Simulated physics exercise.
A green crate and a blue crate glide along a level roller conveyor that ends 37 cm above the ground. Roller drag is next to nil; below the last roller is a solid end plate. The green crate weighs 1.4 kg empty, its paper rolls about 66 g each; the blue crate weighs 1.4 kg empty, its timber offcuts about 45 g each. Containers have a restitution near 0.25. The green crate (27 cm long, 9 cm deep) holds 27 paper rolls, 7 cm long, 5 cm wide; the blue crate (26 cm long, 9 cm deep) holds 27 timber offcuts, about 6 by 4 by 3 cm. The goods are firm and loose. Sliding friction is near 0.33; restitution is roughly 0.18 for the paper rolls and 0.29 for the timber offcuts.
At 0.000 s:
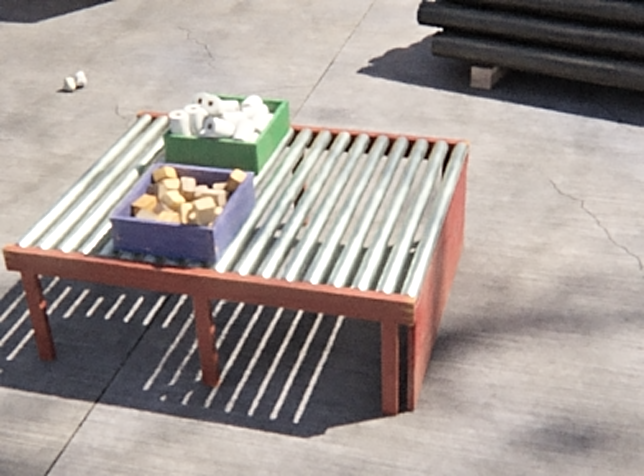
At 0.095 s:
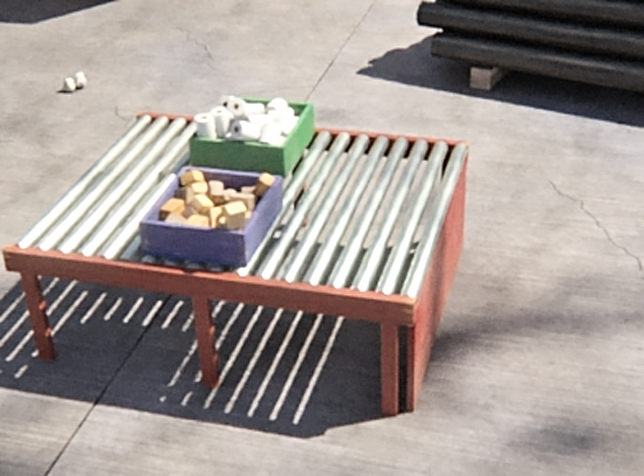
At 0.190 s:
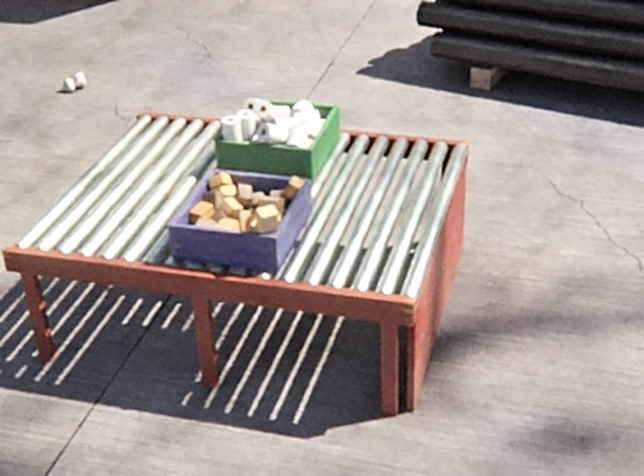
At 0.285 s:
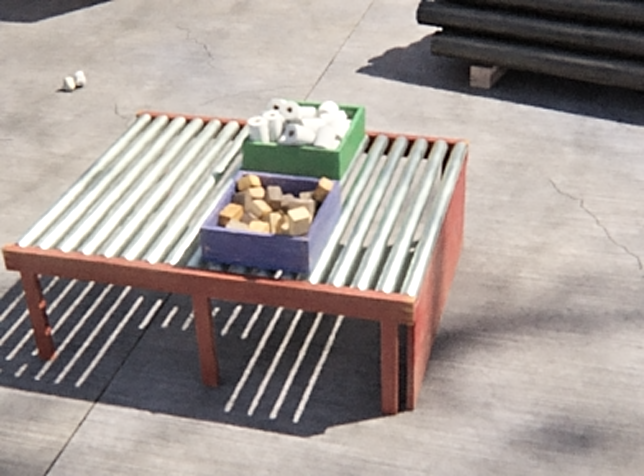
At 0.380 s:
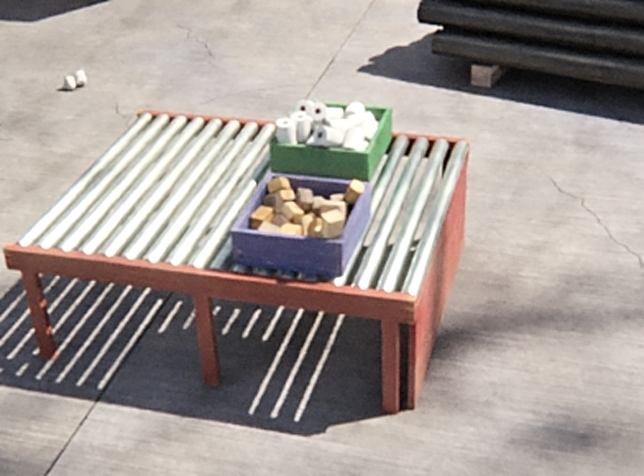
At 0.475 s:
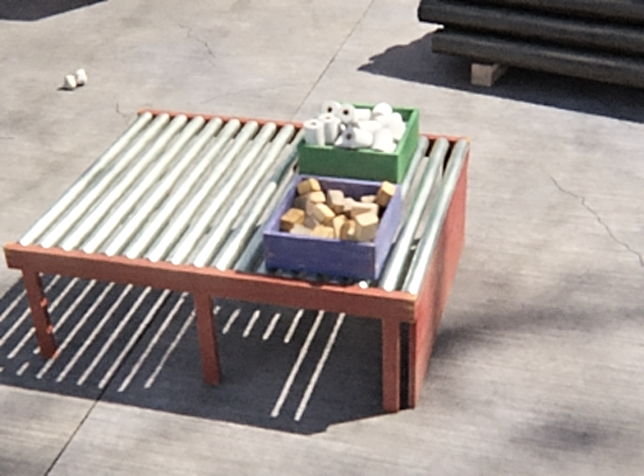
A green crate and a blue crate filled with small objects glide right along metal rollers.
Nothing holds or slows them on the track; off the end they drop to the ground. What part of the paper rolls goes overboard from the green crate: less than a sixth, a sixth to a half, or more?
Out of the green crate go between a sixth and a half of the paper rolls.
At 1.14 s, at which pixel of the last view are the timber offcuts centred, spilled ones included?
Near (550, 357).
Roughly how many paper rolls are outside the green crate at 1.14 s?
Roughly 5 of them.
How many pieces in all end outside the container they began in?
Some 16 pieces.
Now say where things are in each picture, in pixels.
In the first picture (places track the rim corner closest to us here), green crate (253, 143); blue crate (209, 228); 51 cm to the end; all still inside.
In the second picture, green crate (280, 146); blue crate (240, 232); 43 cm to the end.
In the third picture, green crate (307, 149); blue crate (272, 236); 34 cm to the end.
In the fourth picture, green crate (335, 150); blue crate (304, 238); 26 cm to the end.
In the fifth picture, green crate (364, 152); blue crate (338, 241); 18 cm to the end.
In the sixth picture, green crate (394, 153); blue crate (371, 244); 10 cm to the end; all still inside.
After 0.59 s, the leading end passes the last roller.
After 0.94 s, the green crate leans 9° with 0 of 27 out and the blue crate leans 22° with 0 of 27 out.
After 1.14 s, the green crate leans 53° with 5 of 27 out and the blue crate leans 49° with 2 of 27 out.
After 1.49 s, the green crate leans 20° with 10 of 27 out and the blue crate is level with 6 of 27 out.
Final count (at 1.80 s), the green crate is level with 10 of 27 out and the blue crate is level with 6 of 27 out. Asked share, 10 of 27, 37 per cent.
